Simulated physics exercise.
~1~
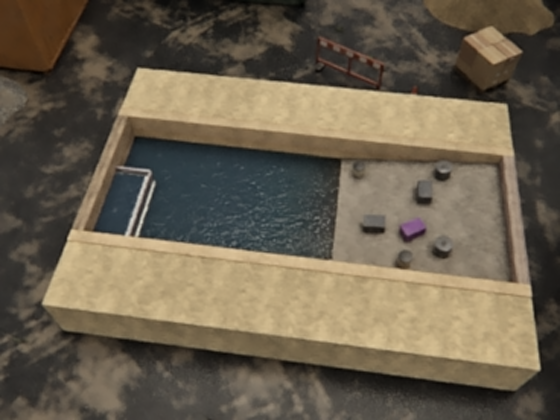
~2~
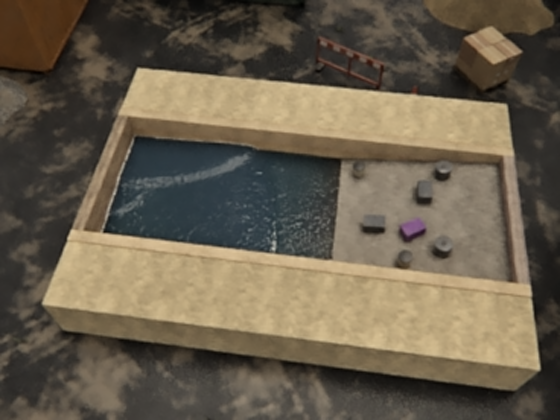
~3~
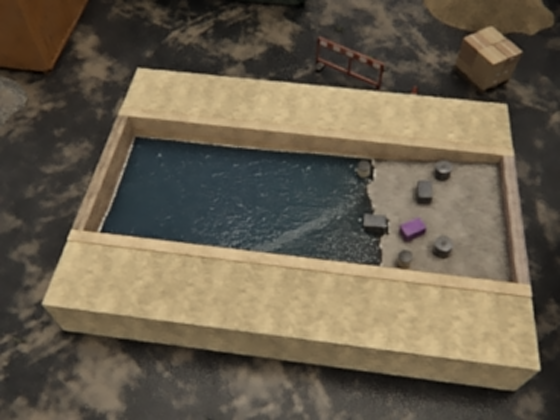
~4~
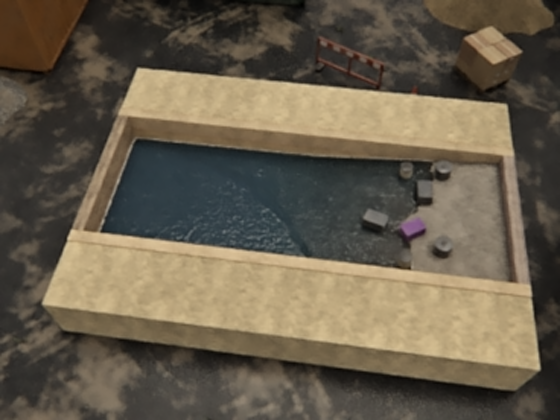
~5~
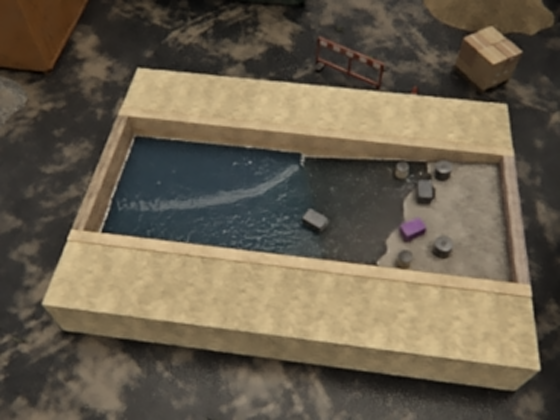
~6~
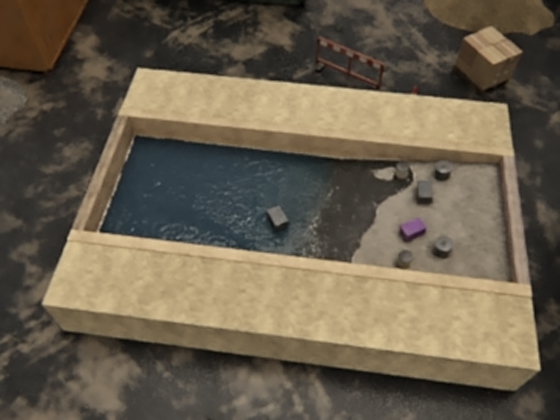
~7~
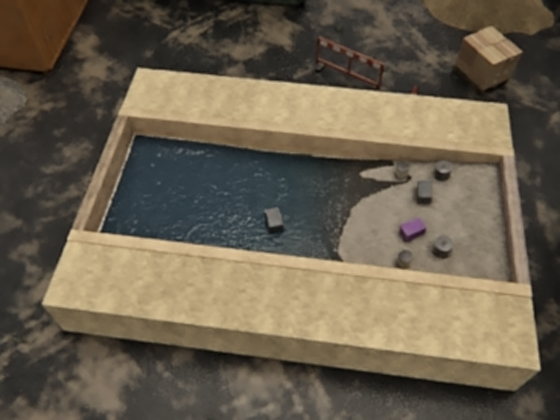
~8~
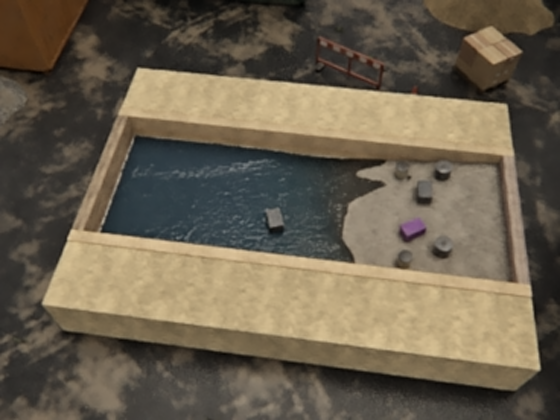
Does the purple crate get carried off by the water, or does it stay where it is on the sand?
It stays where it is. The water reaches it and draws back, and the purple crate is still in its place on the sand at the end.
